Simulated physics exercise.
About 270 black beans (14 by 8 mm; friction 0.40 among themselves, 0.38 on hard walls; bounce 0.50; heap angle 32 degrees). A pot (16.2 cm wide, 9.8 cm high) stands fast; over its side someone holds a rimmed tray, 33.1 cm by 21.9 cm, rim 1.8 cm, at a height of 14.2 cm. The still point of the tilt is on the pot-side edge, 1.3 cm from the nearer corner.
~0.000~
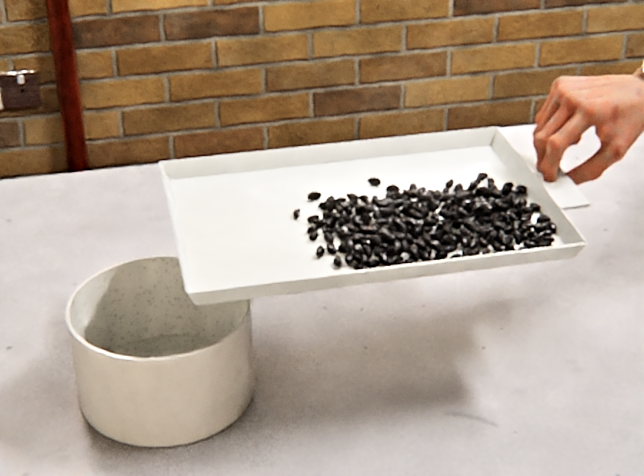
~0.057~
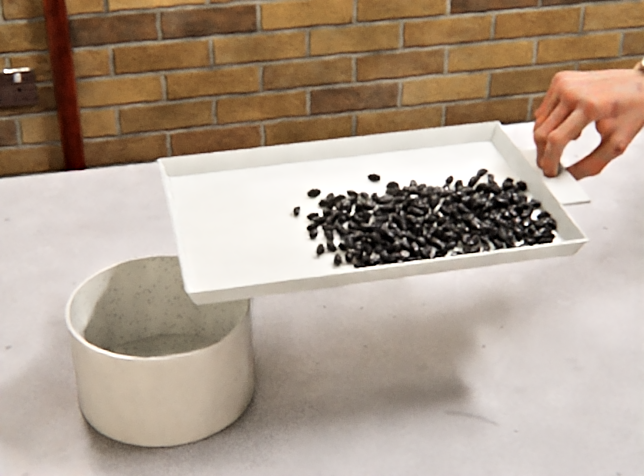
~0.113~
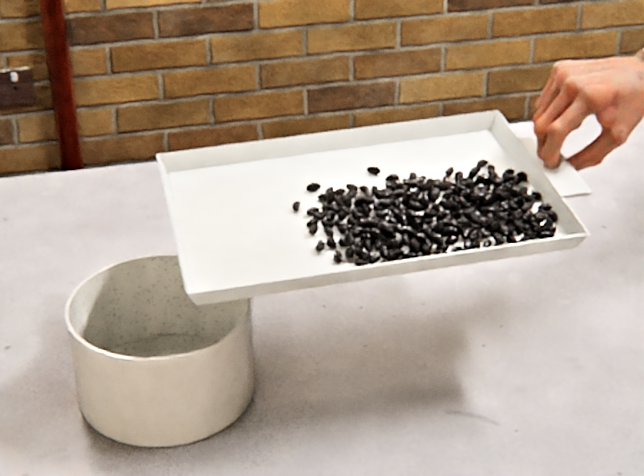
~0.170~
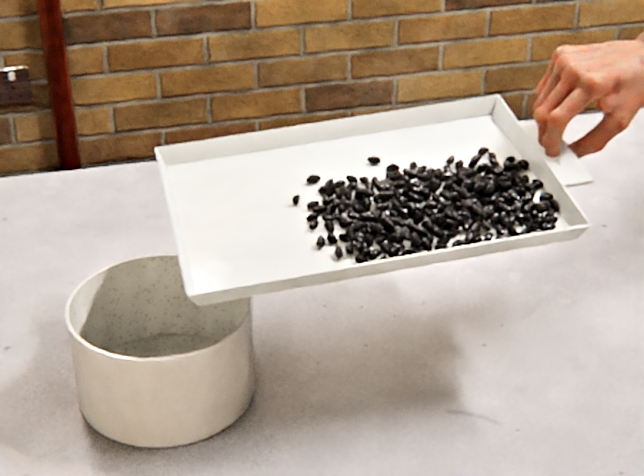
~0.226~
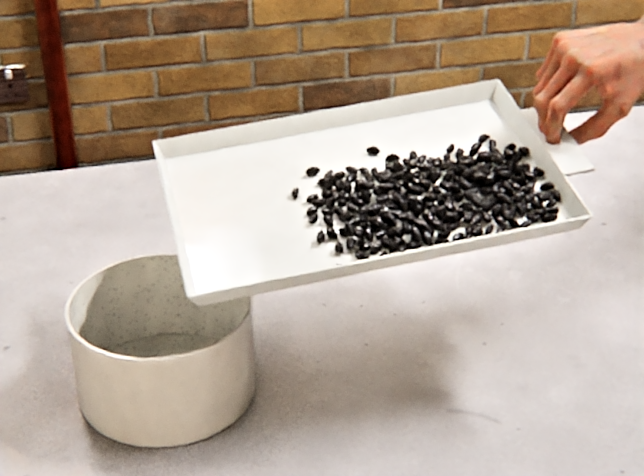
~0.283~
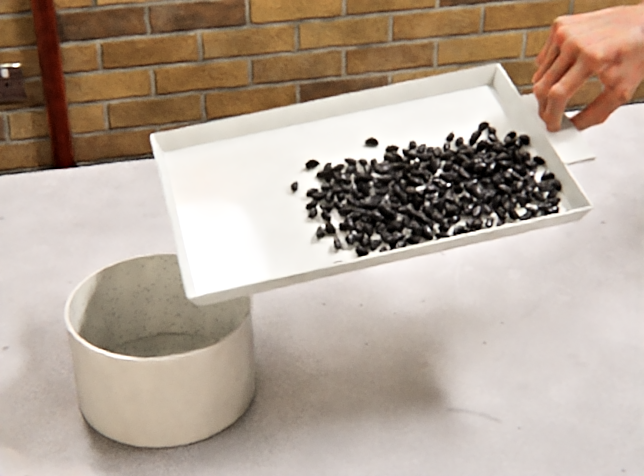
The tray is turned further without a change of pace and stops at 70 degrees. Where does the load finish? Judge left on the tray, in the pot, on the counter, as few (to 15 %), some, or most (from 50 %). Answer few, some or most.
Left on the tray: Few; in the pot: Few; on the counter: Most.
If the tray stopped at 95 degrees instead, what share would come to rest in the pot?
In that case some 5 per cent.
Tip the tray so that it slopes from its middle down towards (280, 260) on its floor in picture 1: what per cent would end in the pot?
About 30 per cent.
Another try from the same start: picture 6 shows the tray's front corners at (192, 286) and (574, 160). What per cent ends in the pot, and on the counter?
Pot 55, counter 20.
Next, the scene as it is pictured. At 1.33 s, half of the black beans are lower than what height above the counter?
Some 18 cm.
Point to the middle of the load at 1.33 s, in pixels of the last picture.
Around (255, 270).
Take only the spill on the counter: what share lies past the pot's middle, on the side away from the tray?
Some 50 per cent.
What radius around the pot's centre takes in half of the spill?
About 16 cm.
After 0.91 s, tilt 38 degrees; the tray holds 100 %, the pot 0 %.
After 1.33 s, tilt 57 degrees; the tray holds 75 %, the pot 0 %.
After 1.83 s, tilt 70 degrees; the tray holds 10 %, the pot 5 %.
In the end, at 3.1 s, tray 0 %, pot 5 %, counter 95 %.
